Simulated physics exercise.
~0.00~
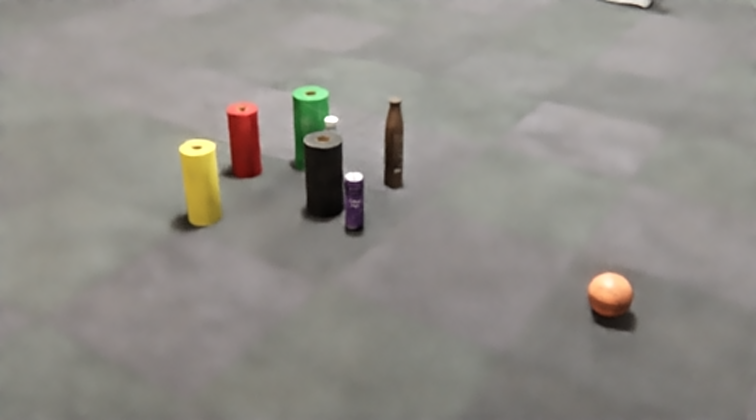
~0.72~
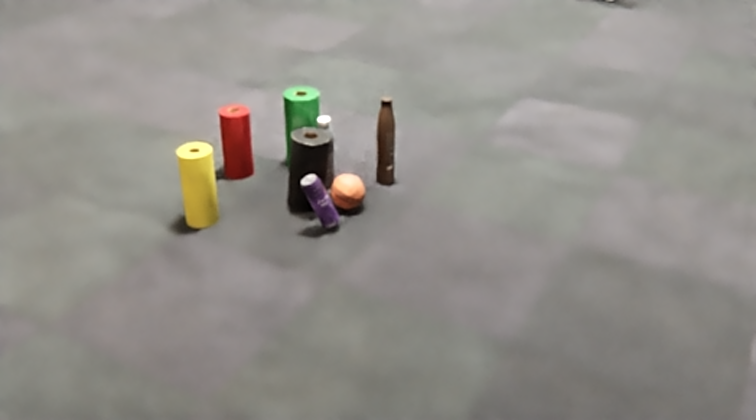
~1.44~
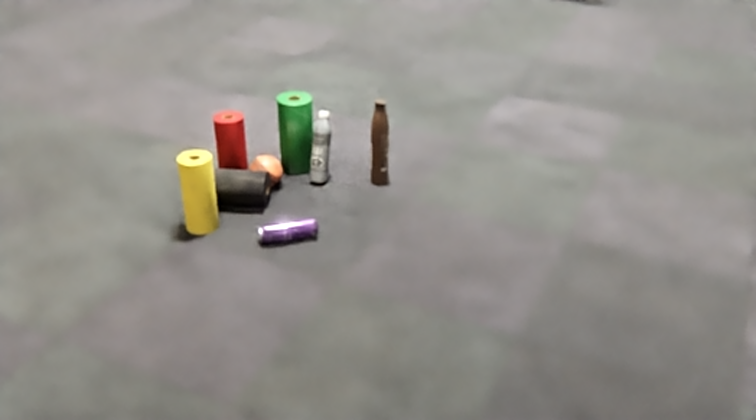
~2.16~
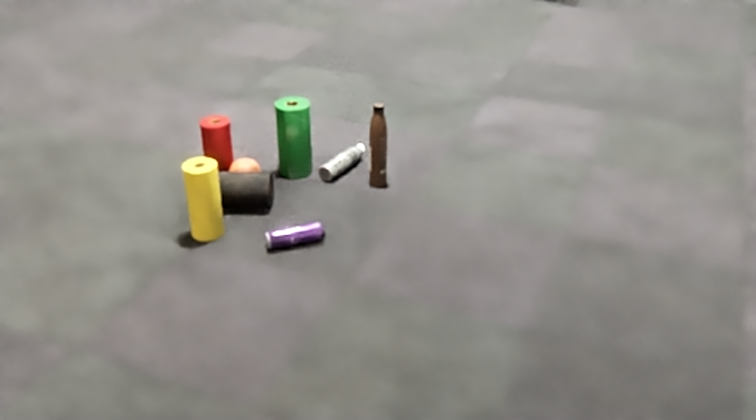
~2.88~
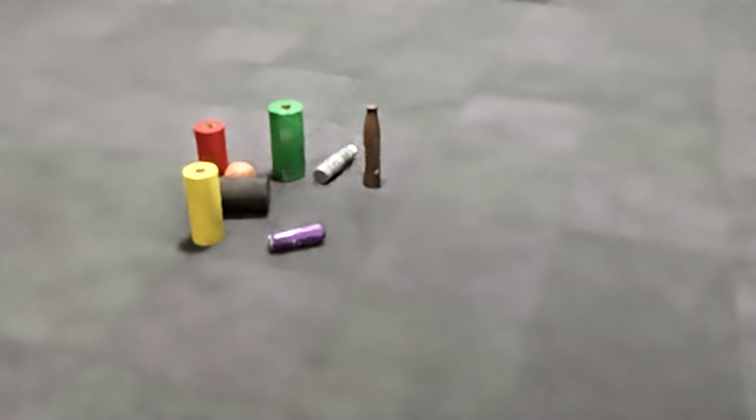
On a grey floor, an orange ball rolls left and topples three of seven standing objects.
